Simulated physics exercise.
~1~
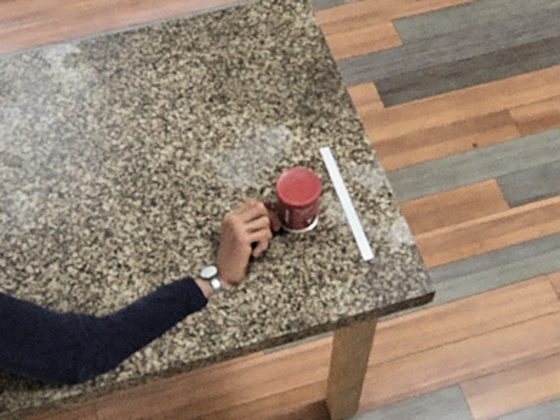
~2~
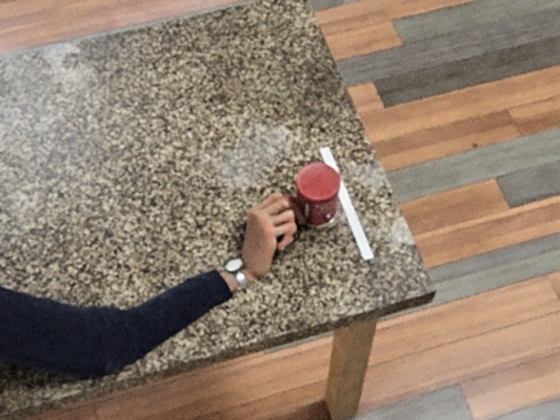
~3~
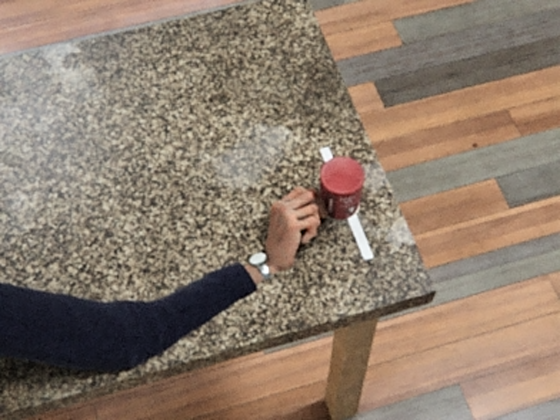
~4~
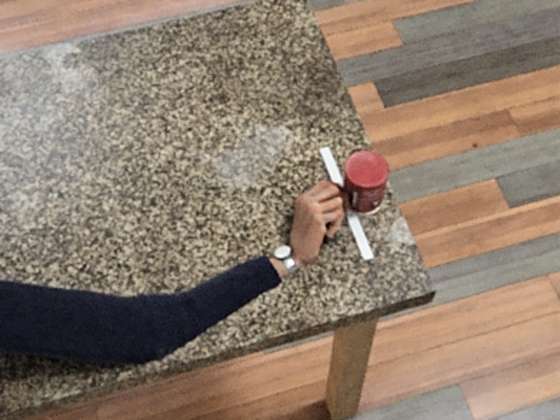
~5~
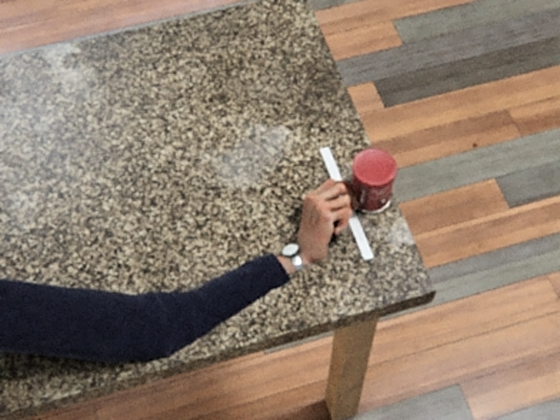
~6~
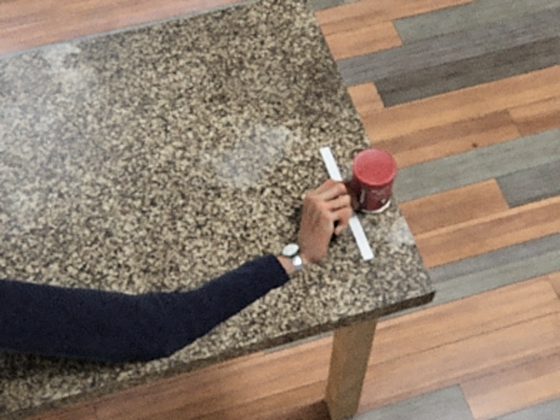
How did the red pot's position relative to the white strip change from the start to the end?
The red pot started to the left of the white strip and ended up on its right side, closer to the table's edge.
